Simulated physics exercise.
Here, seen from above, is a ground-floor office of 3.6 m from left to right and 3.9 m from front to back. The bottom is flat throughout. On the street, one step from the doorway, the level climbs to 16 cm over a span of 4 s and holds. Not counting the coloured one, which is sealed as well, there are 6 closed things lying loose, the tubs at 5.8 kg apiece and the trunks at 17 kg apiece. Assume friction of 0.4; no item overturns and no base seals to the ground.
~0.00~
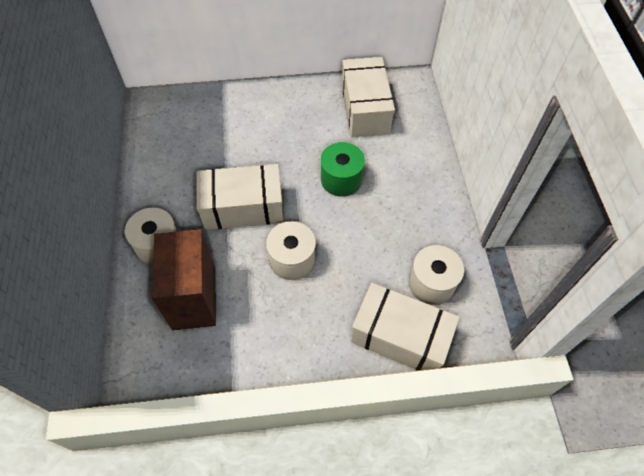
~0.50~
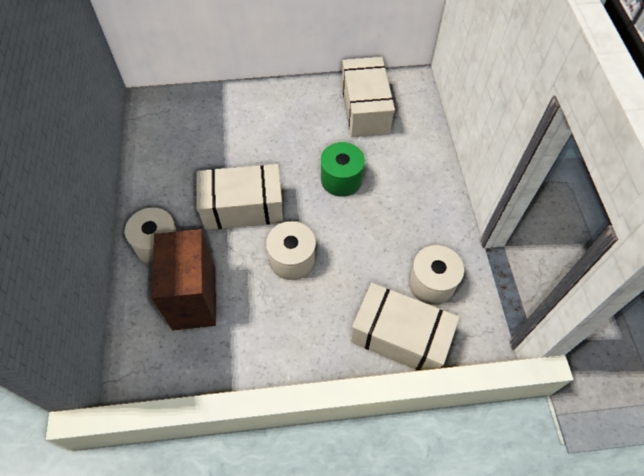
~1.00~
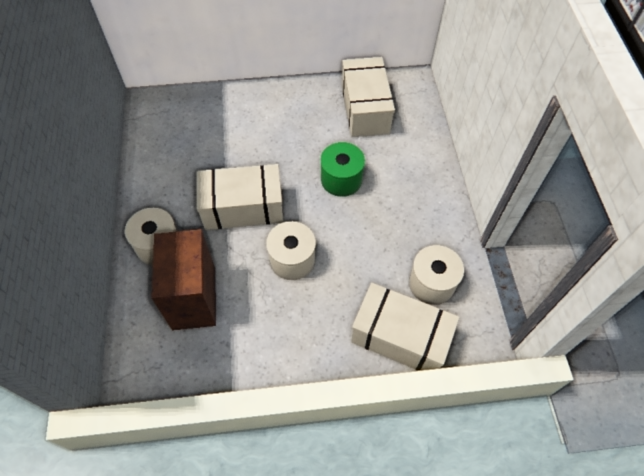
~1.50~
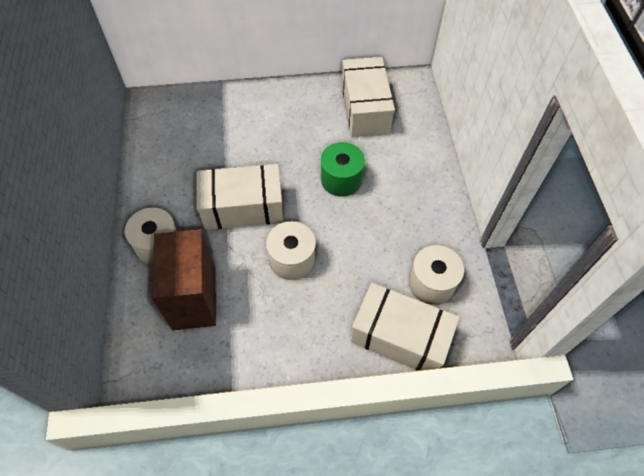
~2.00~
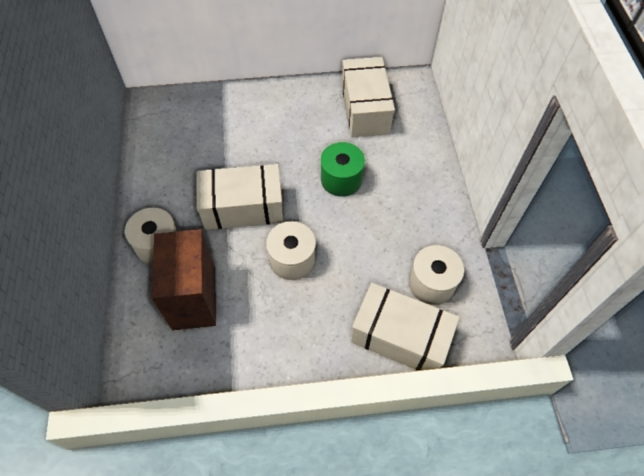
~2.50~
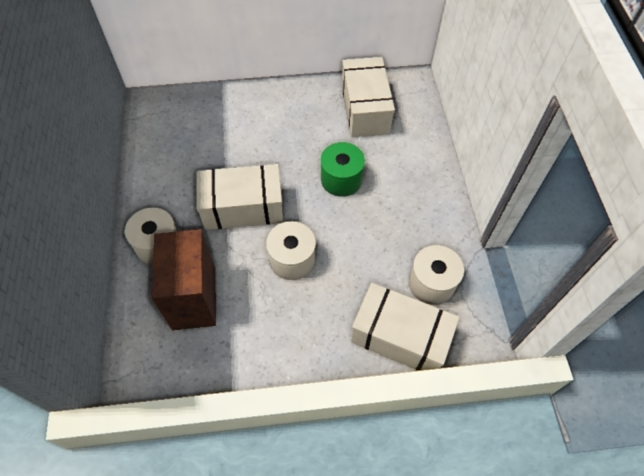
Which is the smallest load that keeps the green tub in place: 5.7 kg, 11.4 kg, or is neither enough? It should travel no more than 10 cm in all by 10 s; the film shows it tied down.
Just the heavier is sufficient.
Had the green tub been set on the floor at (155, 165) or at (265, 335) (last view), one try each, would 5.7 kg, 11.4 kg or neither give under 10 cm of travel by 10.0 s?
In turn: No mass works; no mass works.
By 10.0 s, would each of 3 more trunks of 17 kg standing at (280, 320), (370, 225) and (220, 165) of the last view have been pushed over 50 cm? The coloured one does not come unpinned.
Listed in turn, they go over the bar, beneath the bar, beneath the bar.
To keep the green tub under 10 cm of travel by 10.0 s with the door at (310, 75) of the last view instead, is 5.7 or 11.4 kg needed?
Moved there, neither choice works.
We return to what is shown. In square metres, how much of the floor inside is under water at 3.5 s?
At that time the wet patch spans about 1.5 m2.
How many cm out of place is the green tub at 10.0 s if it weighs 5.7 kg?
It would be some 40 cm from its spot.
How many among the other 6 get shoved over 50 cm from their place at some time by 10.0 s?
It works out to 5.
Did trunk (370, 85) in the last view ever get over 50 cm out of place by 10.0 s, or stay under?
Result: Limit not reached.
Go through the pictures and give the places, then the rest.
The first picture shows the green tub at (343, 159), on the bottom; 0.0 m2 under water; 0 of 7 have shifted.
The second picture shows the green tub at (343, 159) rests on the ground; water covers 0.0 m2; 0 of 7 have shifted.
The third picture shows the green tub at (343, 159), on the bottom; 0.0 m2 under water; 0 of 7 have shifted.
The fourth picture shows the green tub at (343, 159) rests on the ground; water covers 0.0 m2; 0 of 7 have shifted.
The fifth picture shows the green tub at (343, 159) rests on the ground; 0.0 m2 under water; 0 of 7 have shifted.
The sixth picture shows the green tub at (343, 159), on the bottom; 0.2 m2 under water; 0 of 7 have shifted.
After 3.5 s the green tub would be 0 cm from its start with 5.7 kg and 0 cm from its start with 11.4 kg; 0 cm of water round it then.
After 4.5 s the green tub would be 0 cm from its start with 5.7 kg and 0 cm from its start with 11.4 kg; 1 cm of water round it then.
After 7.0 s the green tub would be 34 cm from its start with 5.7 kg and 1 cm from its start with 11.4 kg; 3 cm of water round it then.
After 10.0 s the green tub would be 36 cm from its start with 5.7 kg and 1 cm from its start with 11.4 kg; 4 cm of water round it then.
